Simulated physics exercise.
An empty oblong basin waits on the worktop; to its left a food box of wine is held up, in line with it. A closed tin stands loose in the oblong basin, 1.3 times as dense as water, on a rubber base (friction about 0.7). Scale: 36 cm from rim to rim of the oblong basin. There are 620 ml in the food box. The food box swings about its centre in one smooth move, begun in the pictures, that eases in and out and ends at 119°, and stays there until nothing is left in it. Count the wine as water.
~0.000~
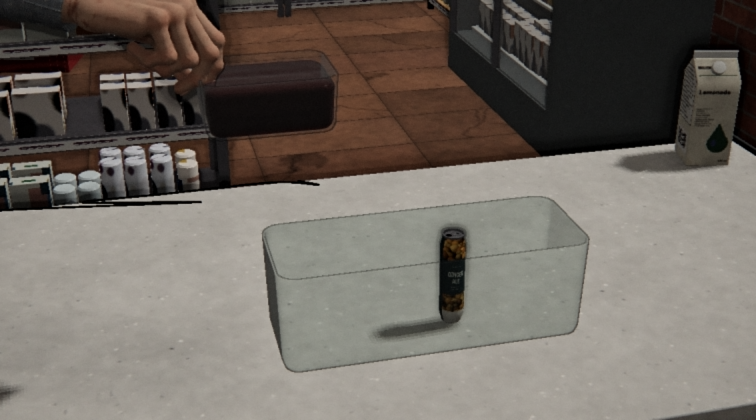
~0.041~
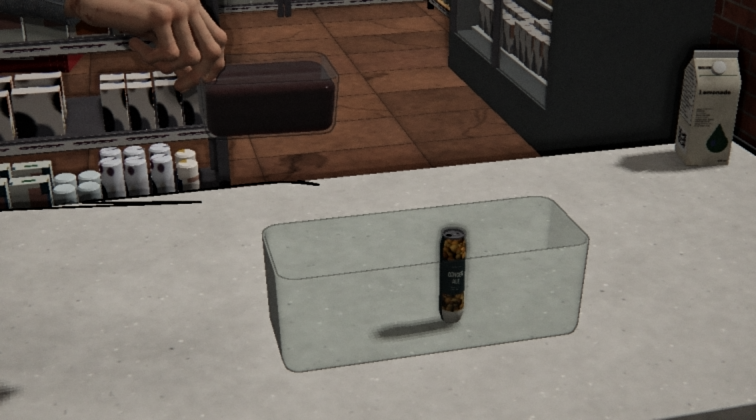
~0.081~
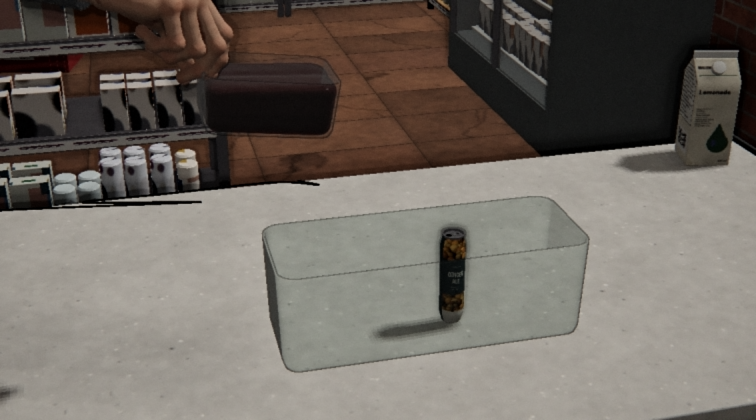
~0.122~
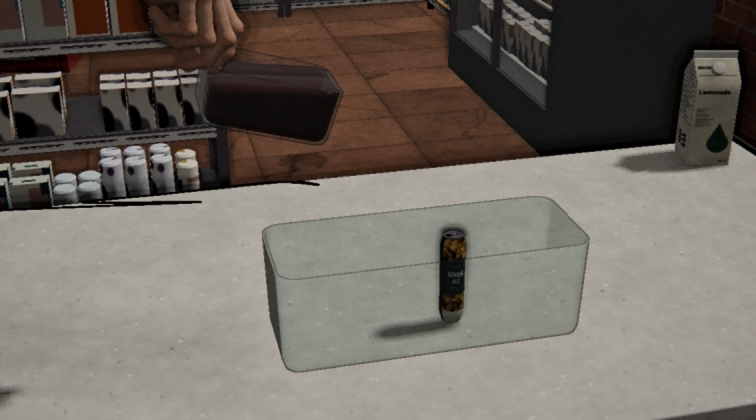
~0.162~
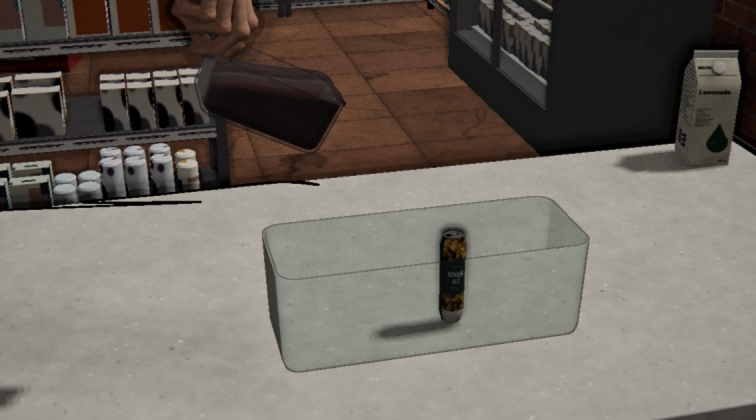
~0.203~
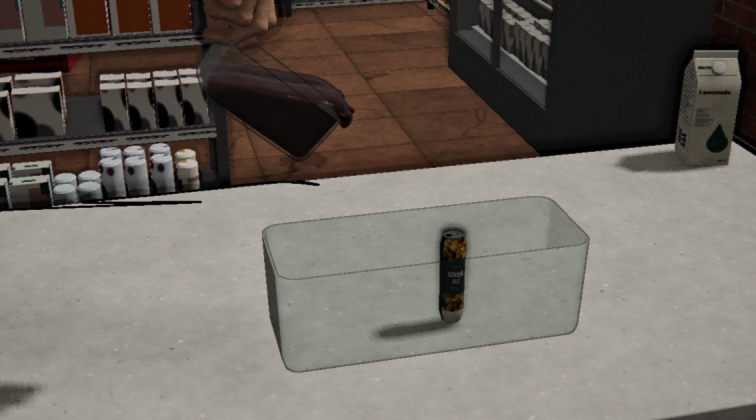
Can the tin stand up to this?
It remains upright.
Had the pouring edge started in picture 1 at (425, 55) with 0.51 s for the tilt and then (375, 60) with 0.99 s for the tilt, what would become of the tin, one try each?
First it remains upright; then it keeps standing.
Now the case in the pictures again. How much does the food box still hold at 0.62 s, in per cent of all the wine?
Near 0 in a hundred.
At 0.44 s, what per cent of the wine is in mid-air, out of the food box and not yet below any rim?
Near 52 in a hundred.
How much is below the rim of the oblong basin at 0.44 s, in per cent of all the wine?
About 40 per cent.
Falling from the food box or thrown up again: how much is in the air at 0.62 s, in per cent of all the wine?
Near 5 in a hundred.
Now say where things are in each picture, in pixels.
Tilt 0°; pouring edge (330, 65); surface from (200, 80) to (327, 70); the oblong basin's rim runs from (269, 254) to (570, 220); the tin's top is at (453, 237), in the first picture.
Tilt 2°; pouring edge (331, 67); surface from (200, 79) to (328, 71), in the second picture.
Tilt 7°; pouring edge (333, 73); surface from (202, 77) to (330, 74), in the third picture.
Tilt 16°; pouring edge (335, 82); surface from (204, 75) to (332, 77), in the fourth picture.
Tilt 27°; pouring edge (335, 96); surface from (205, 73) to (330, 85); 4 per cent is over the edge, in the fifth picture.
Tilt 41°; pouring edge (332, 111); surface from (204, 71) to (311, 86); 12 per cent is over the edge, in the sixth picture.
Then, 0.44 s in, the tilt is 114° and 7 per cent is still to pour; the tin stands where it began.
Then, 0.62 s in, the tilt is 119° and 0 per cent is still to pour; the tin stands where it began.
Then, 0.81 s in, the tilt is 119° and 0 per cent is still to pour; the tin stands where it began.
Then, 1.01 s in, the tilt is 119° and 0 per cent is still to pour; the tin stands where it began.
Finally, the tin stands where it began.
